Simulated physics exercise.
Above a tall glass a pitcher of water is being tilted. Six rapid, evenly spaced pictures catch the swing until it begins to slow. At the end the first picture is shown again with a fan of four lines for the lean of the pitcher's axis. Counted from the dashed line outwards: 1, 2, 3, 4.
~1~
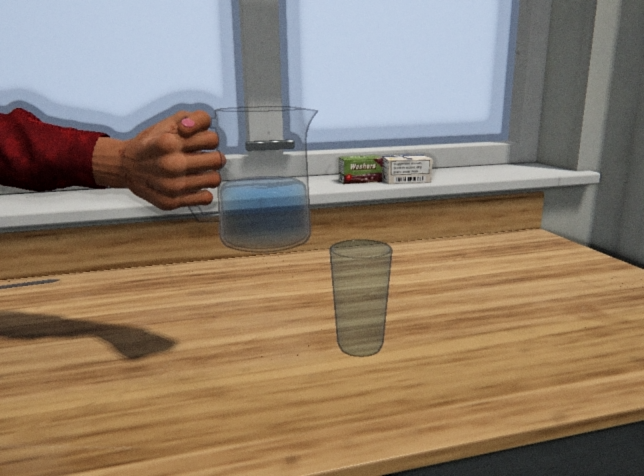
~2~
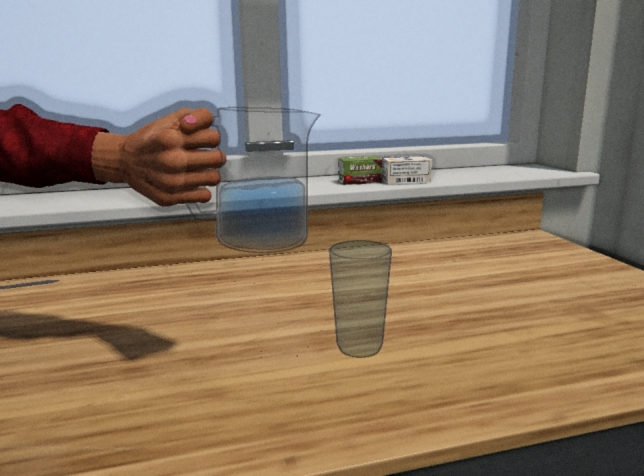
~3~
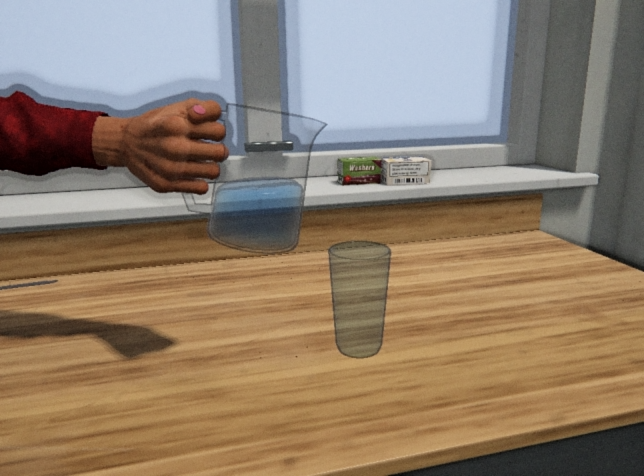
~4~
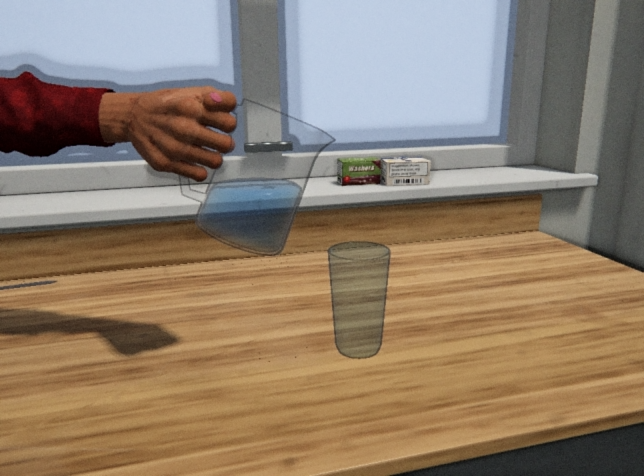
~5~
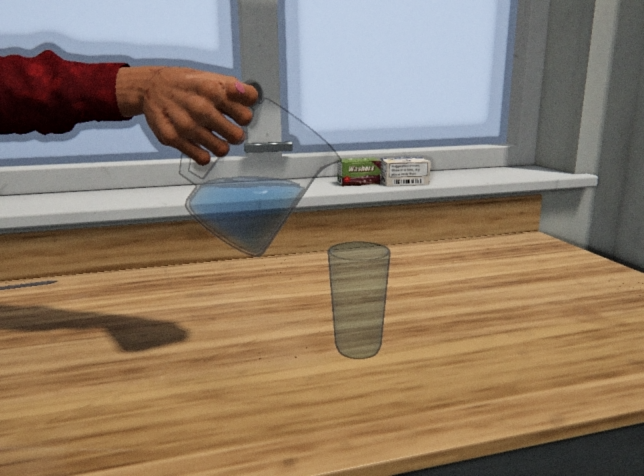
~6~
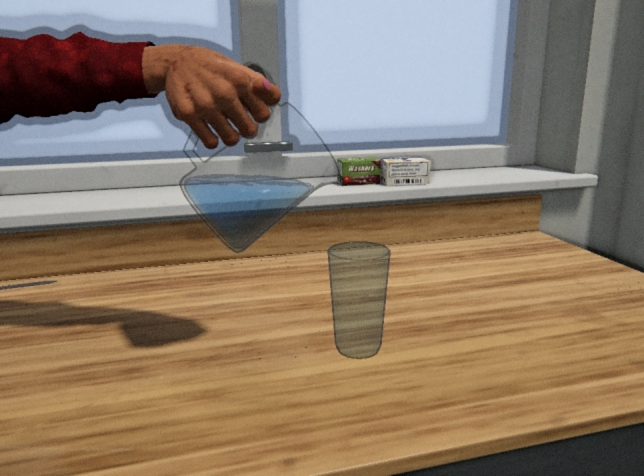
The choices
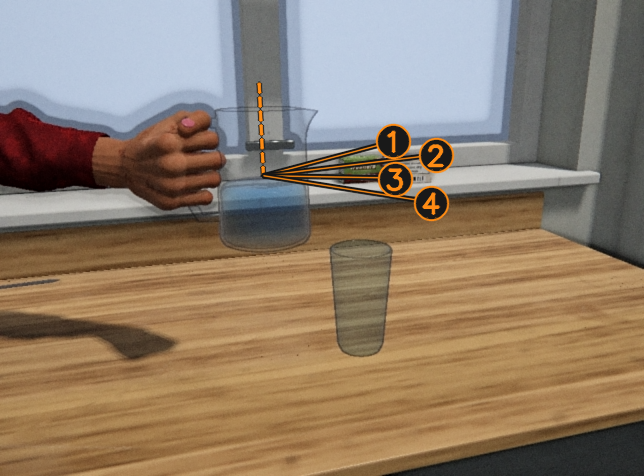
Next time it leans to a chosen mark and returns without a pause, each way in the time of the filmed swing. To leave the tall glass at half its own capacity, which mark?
Take 1.
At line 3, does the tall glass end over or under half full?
Over half.
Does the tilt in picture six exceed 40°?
Yes, it does.
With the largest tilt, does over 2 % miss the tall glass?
Yes.
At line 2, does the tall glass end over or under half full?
Over half.
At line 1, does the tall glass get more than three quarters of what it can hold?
No.
On the marked copy, 1 at (376, 145); 2 at (419, 156); 3 at (378, 177); 4 at (414, 199).
With 1, the tall glass ends with about 48 % of what it can hold.
With 2, the tall glass ends with about 71 % of what it can hold.
With 3, the tall glass ends with about 88 % of what it can hold; 6 % of the water is spilt.
With 4, the tall glass is filled to the brim; 13 % of the water is spilt.
